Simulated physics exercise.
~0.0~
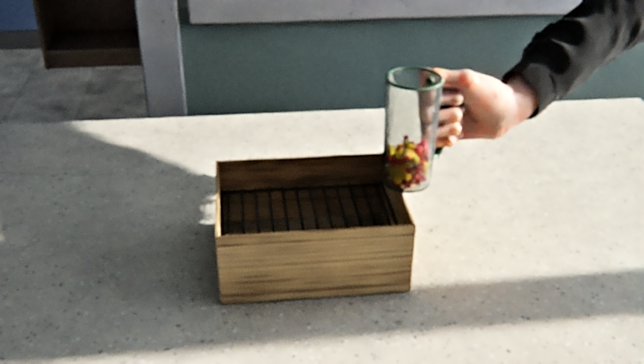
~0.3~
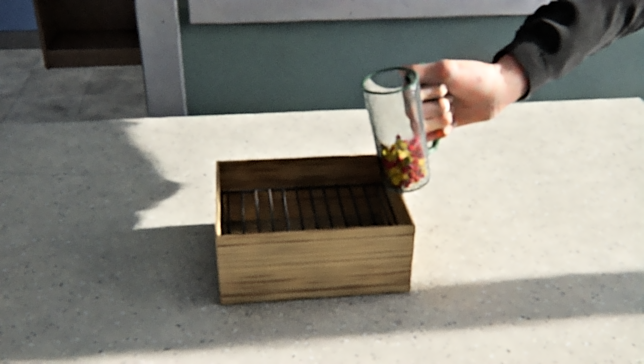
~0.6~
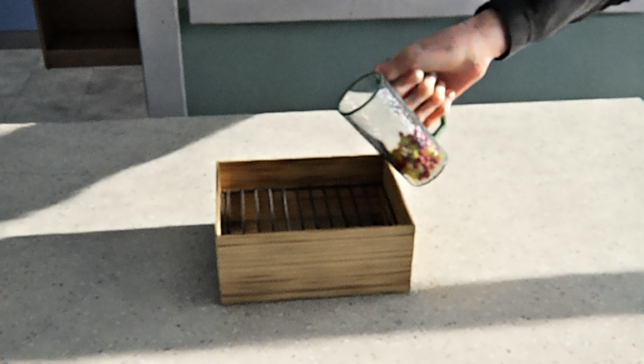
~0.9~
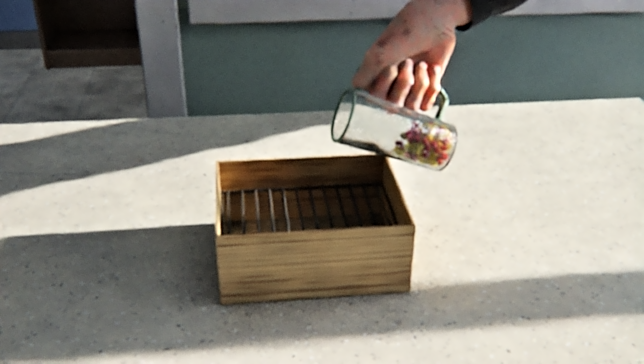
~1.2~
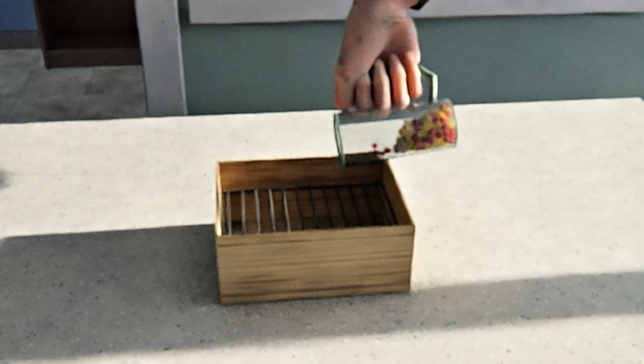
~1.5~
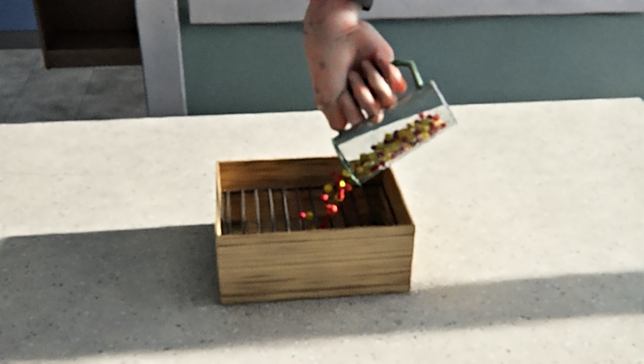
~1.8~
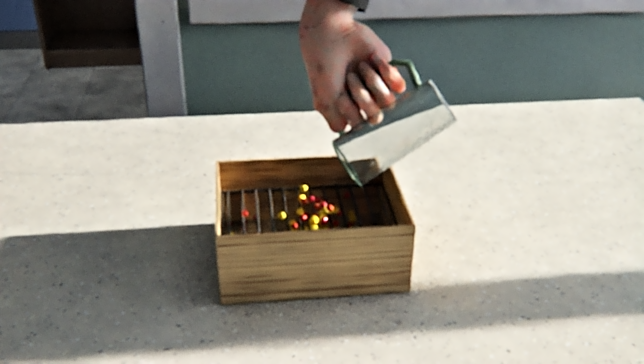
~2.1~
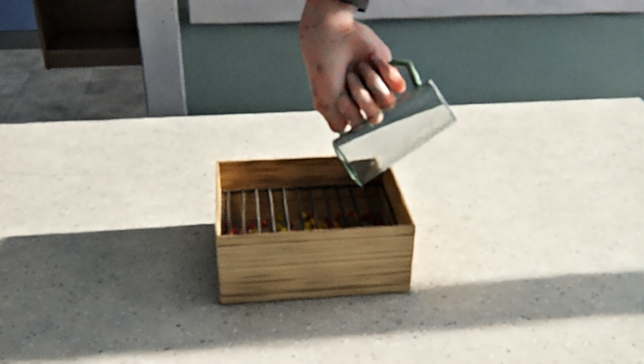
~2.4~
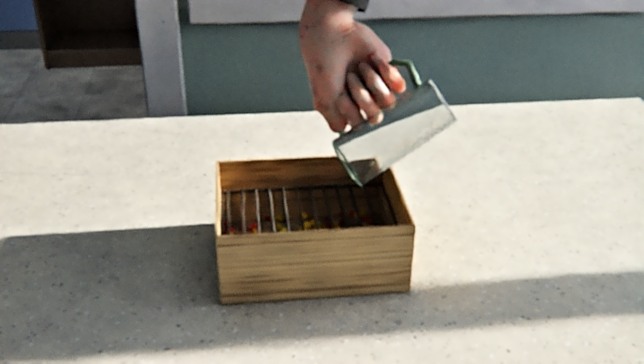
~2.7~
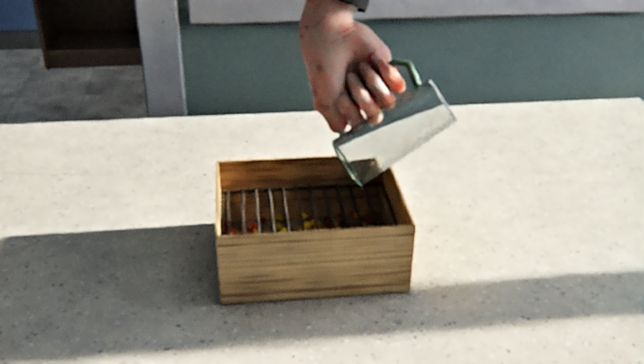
A hand tipped a clear glass mug over a wooden box with a wire rack inside, and small red and yellow pieces tumbled out onto the wires, then slipped through until all of them lay underneath, the empty mug still held above.
